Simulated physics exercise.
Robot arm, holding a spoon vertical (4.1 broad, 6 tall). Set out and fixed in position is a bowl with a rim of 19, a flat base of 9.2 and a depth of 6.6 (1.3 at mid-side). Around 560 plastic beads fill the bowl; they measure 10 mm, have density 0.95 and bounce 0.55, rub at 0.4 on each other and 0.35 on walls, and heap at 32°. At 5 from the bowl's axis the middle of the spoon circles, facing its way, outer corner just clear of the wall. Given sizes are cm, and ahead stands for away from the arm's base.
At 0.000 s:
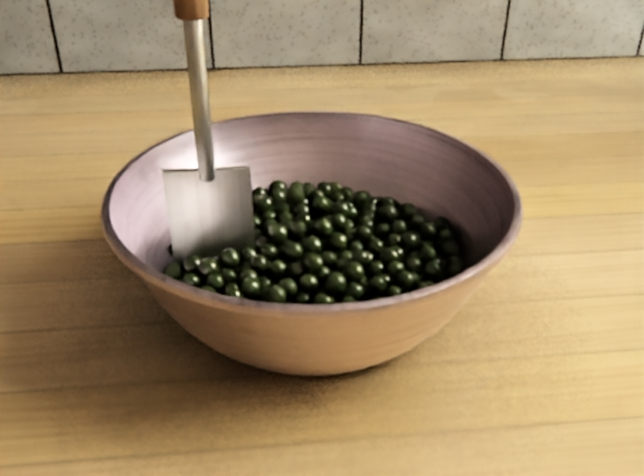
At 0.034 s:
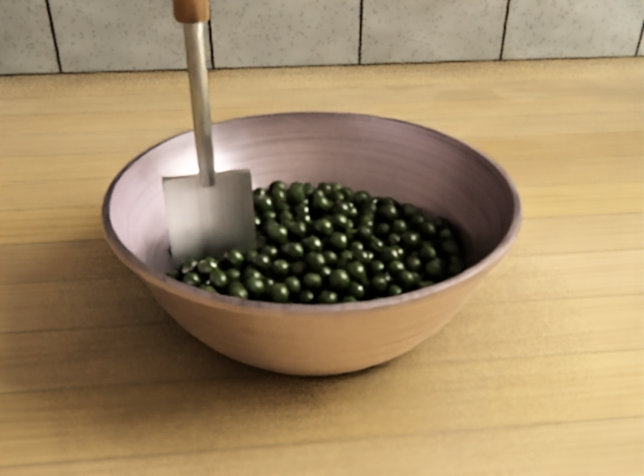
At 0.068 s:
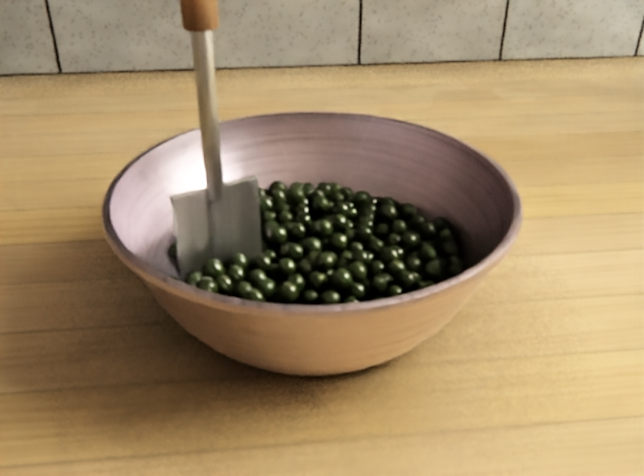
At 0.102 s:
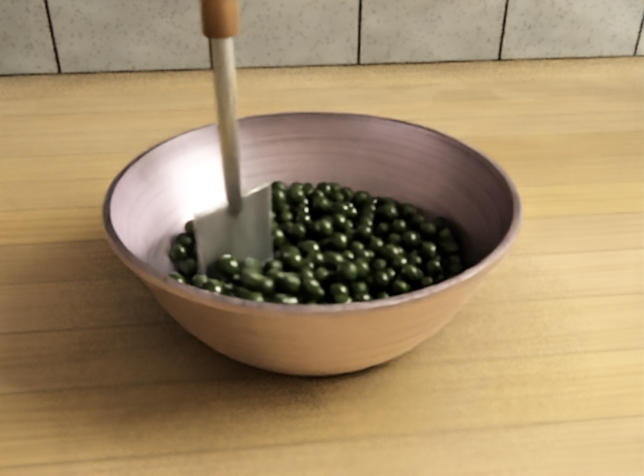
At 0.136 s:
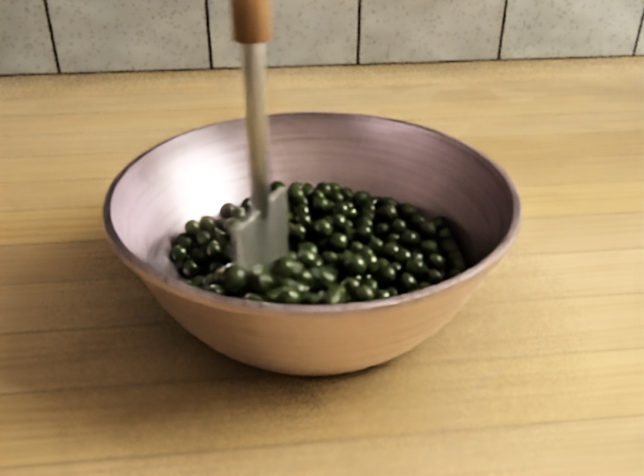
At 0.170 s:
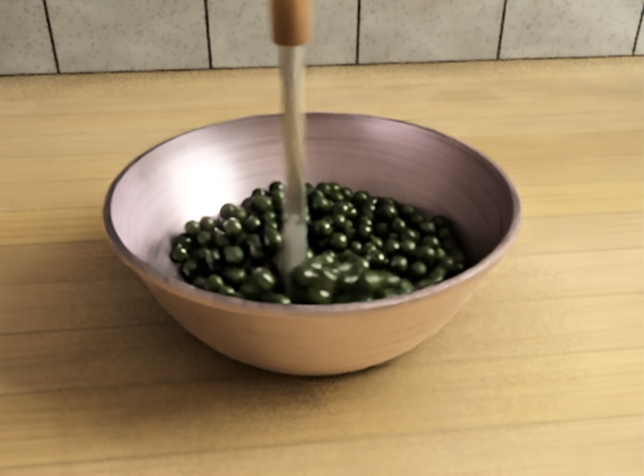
To begin with, a flat metal spatula-like tool with a wooden handle stands upright at the left side of a bowl of shiny dark green beads on a wooden counter. It dips slightly, then sweeps rightward through the near beads, turning edge-on as it pushes some along and beads fill in behind it.
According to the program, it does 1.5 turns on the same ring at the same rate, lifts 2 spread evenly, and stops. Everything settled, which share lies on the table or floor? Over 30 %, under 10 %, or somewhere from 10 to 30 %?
Under 10 %.
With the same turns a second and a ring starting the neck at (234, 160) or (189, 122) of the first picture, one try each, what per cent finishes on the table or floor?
Roughly 0 % and 0 %.
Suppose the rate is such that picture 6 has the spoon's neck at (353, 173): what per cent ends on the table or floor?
Around 10 in a hundred.
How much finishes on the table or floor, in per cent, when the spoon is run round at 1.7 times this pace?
I'd say about 20 %.
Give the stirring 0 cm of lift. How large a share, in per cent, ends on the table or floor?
About 10 per cent.
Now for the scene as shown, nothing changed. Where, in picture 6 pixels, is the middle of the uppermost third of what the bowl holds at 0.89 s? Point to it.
About (319, 285).
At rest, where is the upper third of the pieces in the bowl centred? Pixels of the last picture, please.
In the final view it lies around (328, 255).
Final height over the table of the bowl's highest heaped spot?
The peak stands near 5.5 centimetres up.
By 0.53 s, 257° round, highest piece 8 above the table; 549 in the bowl, 5 on the table or floor, 7 in flight or on the tool.
By 0.89 s, 79° round, highest piece 7 above the table; 542 in the bowl, 18 on the table or floor, 1 in flight or on the tool.
By 1.27 s, 180° round, highest piece 5 above the table; 542 in the bowl, 19 on the table or floor.
By 1.97 s, 180° round, highest piece 5 above the table; 542 in the bowl, 19 on the table or floor.
Final count, 542 in the bowl, 19 on the table or floor. That is 3 % on the table or floor.
